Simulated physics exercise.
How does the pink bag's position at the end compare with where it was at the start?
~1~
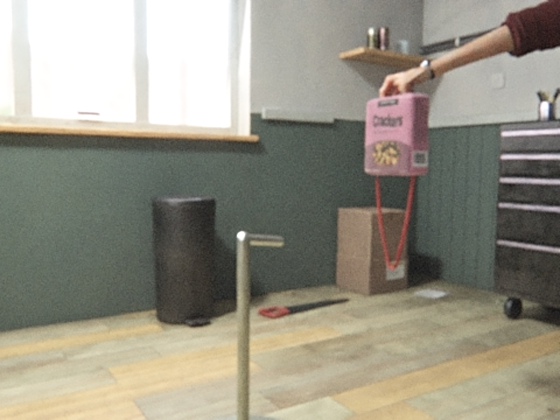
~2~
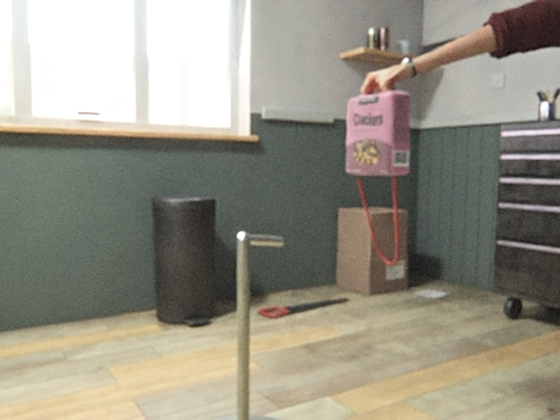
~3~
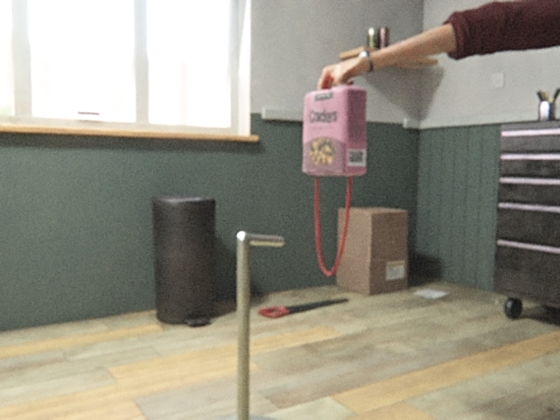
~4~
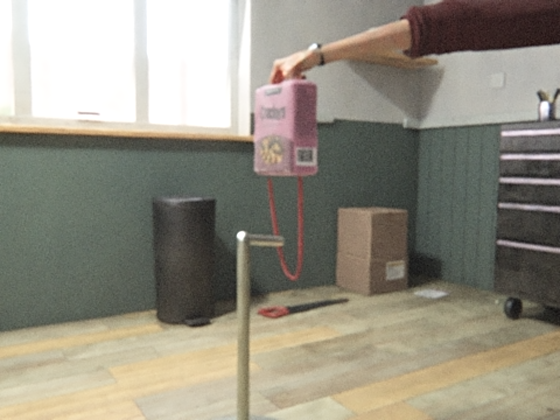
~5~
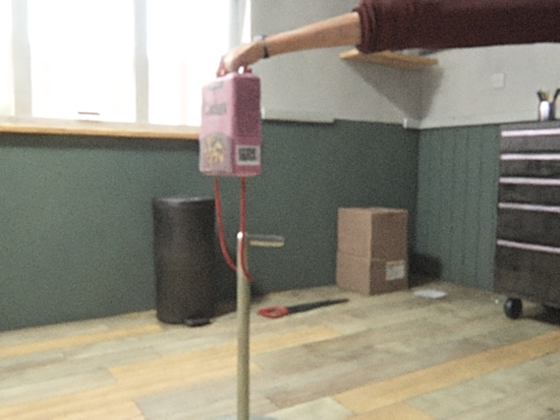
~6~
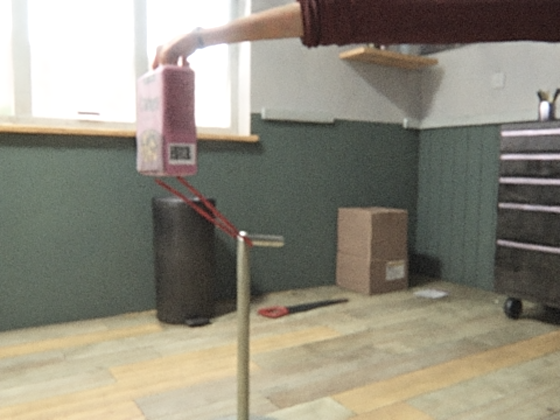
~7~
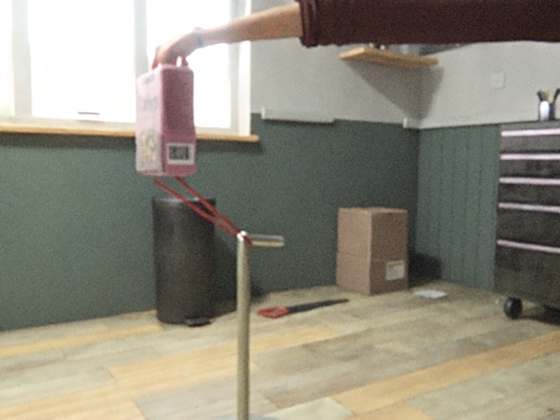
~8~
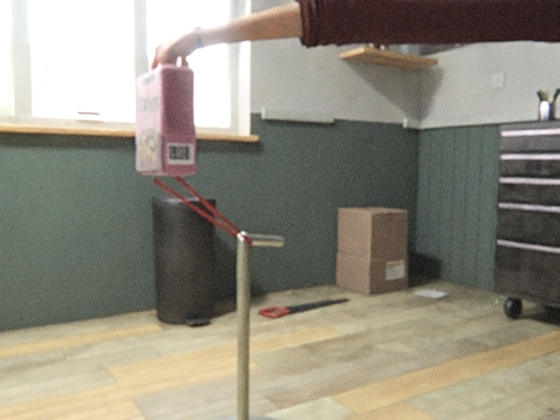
At the start the pink bag is held to the right of the metal post, in front of the wall above the cardboard box. By the end it is on the left side of the post, above the black bin and partly in front of the window.
